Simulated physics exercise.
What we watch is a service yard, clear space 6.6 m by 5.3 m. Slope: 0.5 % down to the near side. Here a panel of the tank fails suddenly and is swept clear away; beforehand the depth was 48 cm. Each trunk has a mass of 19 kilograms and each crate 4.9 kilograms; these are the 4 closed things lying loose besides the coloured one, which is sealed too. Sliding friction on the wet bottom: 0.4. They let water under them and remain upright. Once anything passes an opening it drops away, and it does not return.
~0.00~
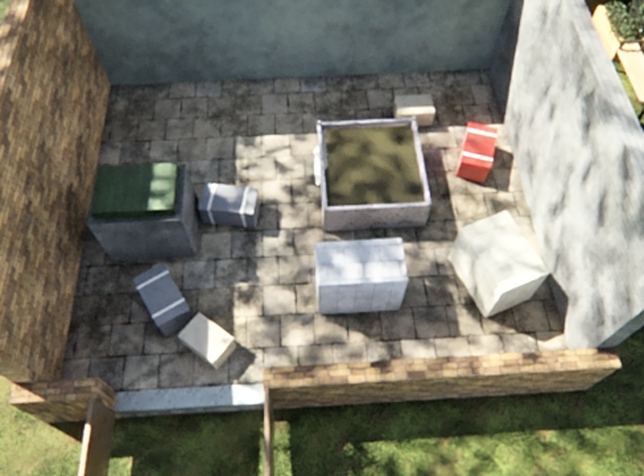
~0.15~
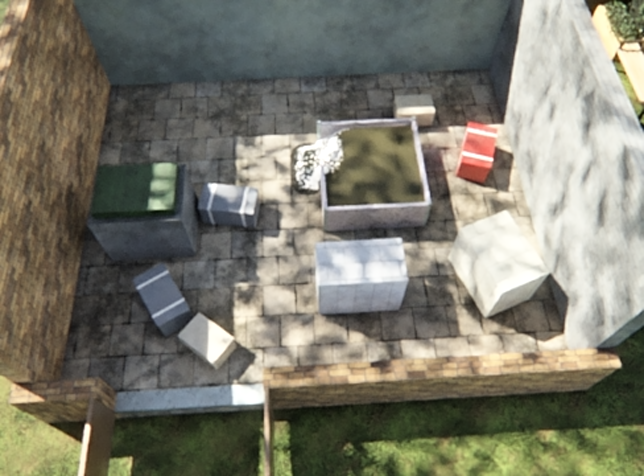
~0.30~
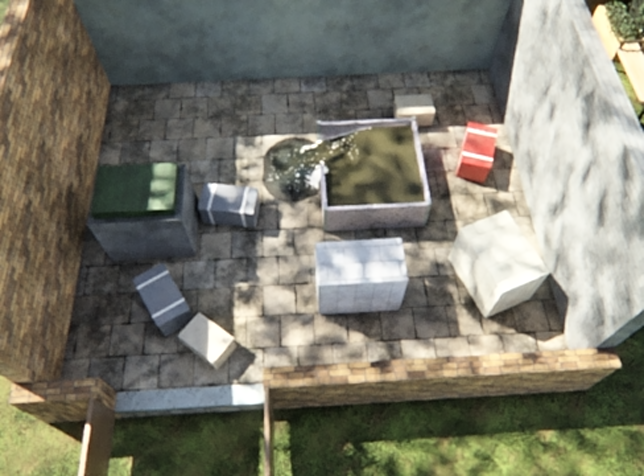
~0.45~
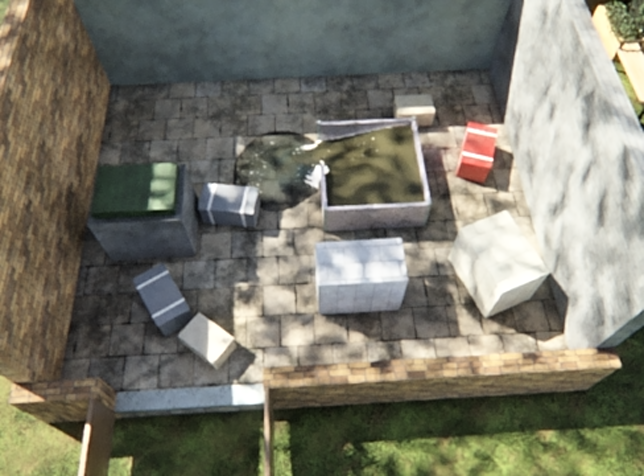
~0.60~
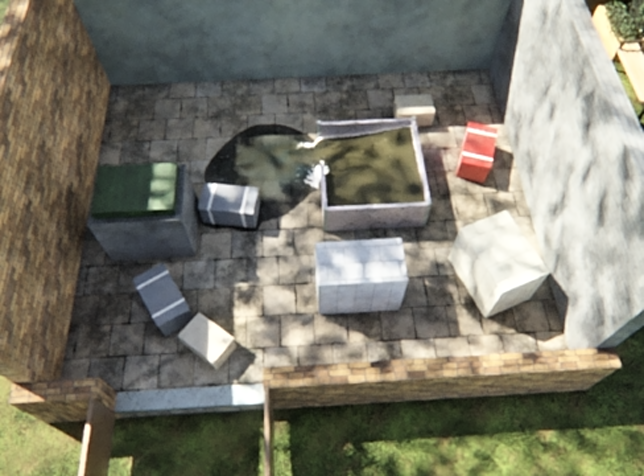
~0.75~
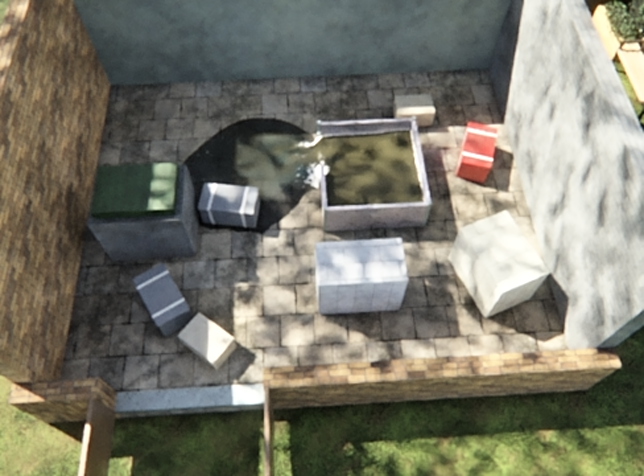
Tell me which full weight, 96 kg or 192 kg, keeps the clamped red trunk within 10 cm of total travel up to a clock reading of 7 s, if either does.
Outcome: Lighter passes.
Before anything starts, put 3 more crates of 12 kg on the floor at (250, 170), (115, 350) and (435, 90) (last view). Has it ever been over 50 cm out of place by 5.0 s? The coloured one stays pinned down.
Each in turn: Further than that, not that far, not that far.
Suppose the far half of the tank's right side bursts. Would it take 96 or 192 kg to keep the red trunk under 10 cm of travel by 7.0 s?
So only the heavier pick.
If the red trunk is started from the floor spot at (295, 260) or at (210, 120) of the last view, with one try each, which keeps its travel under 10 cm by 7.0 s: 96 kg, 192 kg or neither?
One by one: Lighter mass suffices; lighter mass suffices.
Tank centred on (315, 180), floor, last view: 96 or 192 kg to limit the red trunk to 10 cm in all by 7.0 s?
Result, then: Lighter one suffices.
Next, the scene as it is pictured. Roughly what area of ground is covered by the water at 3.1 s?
Roughly 15 m2.
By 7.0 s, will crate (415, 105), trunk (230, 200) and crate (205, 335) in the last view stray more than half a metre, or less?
Taking them in order: Within the mark, beyond the mark, within the mark.
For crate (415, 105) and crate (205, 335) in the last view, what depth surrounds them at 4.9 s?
I'd estimate 0 cm for the first and 1 cm for the second.
After 1.4 s the red trunk would be 0 cm from its start with 96 kg and 0 cm from its start with 192 kg; 0 cm of water round it then.
After 3.1 s the red trunk would be 0 cm from its start with 96 kg and 0 cm from its start with 192 kg; 0 cm of water round it then.
After 4.9 s the red trunk would be 0 cm from its start with 96 kg and 0 cm from its start with 192 kg; 0 cm of water round it then.
After 7.0 s the red trunk would be 0 cm from its start with 96 kg and 0 cm from its start with 192 kg; 0 cm of water round it then.
